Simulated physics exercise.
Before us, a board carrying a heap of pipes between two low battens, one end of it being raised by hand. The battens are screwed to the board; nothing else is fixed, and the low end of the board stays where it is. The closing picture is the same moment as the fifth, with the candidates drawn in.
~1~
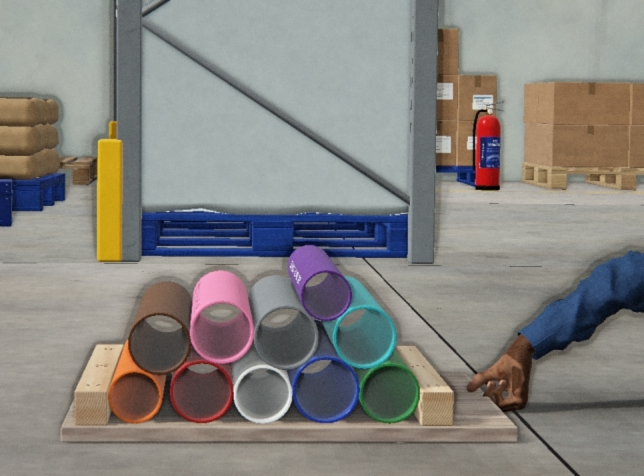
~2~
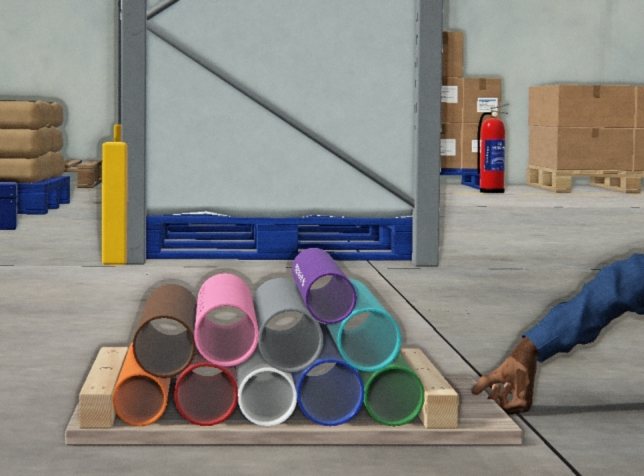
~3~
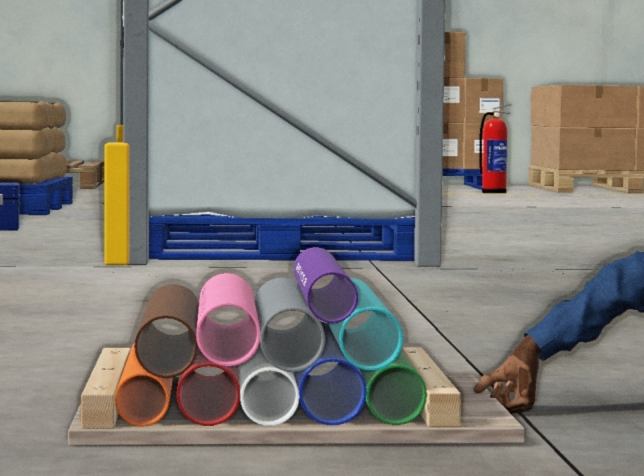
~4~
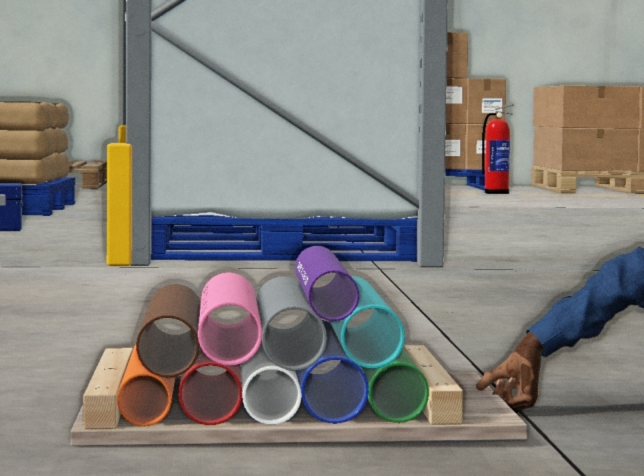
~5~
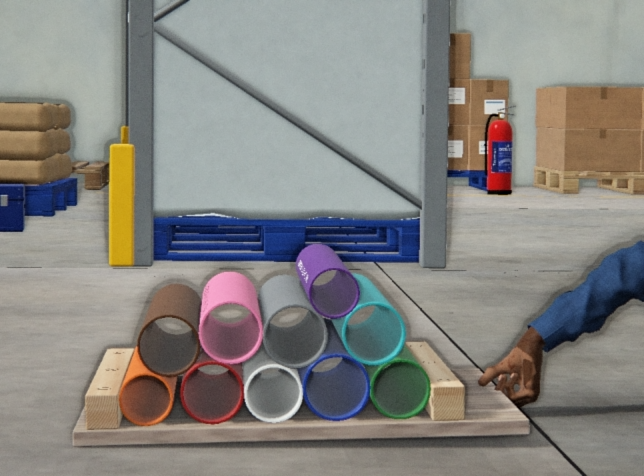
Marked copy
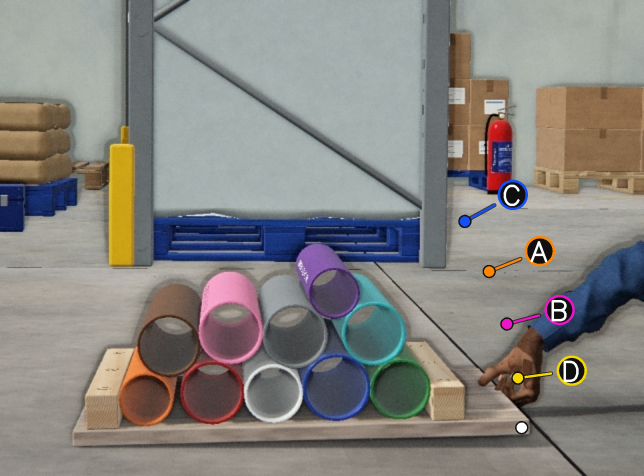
A board's right end rises very slightly as a blue-sleeved hand lifts it, seen from the front in a warehouse, before a grey frame, blue pallet, yellow post and red extinguisher. Between its pale wooden battens lie orange, red, white, blue and green pipes, with brown, pink, grey and turquoise above and purple on top. The pipes keep their places while the camera drifts slightly left and up.
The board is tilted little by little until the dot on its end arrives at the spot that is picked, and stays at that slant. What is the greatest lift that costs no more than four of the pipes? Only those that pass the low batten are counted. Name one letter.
No higher than C.
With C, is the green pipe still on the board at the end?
Yes.
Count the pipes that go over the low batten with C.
The count is four.
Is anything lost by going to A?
Yes.
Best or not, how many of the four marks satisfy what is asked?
Four of them.
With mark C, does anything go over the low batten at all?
Yes, at C.
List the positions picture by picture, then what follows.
Turquoise pipe (365, 337); brown pipe (160, 343); pink pipe (222, 332), in the first frame.
Pink pipe (226, 334); purple pipe (331, 298), in the second frame.
Board (291, 391); green pipe (397, 395); turquoise pipe (371, 339); blue pipe (333, 392), in the third frame.
Board (293, 390); orange pipe (144, 400); red pipe (211, 394), in the fourth frame.
Board (295, 388); orange pipe (146, 399); red pipe (213, 393), in the fifth frame.
On the marked copy, A at (489, 272); B at (507, 324); C at (465, 222); D at (518, 378); the white dot at (522, 428).
With C. Early on, board at 17°.
Further on, board at 29°.
At the end, board at 29°, four over the low batten (grey, brown, pink, purple).
As for the rest, A four over the low batten (grey, brown, pink, purple); B one over the low batten (brown); D none over the low batten.
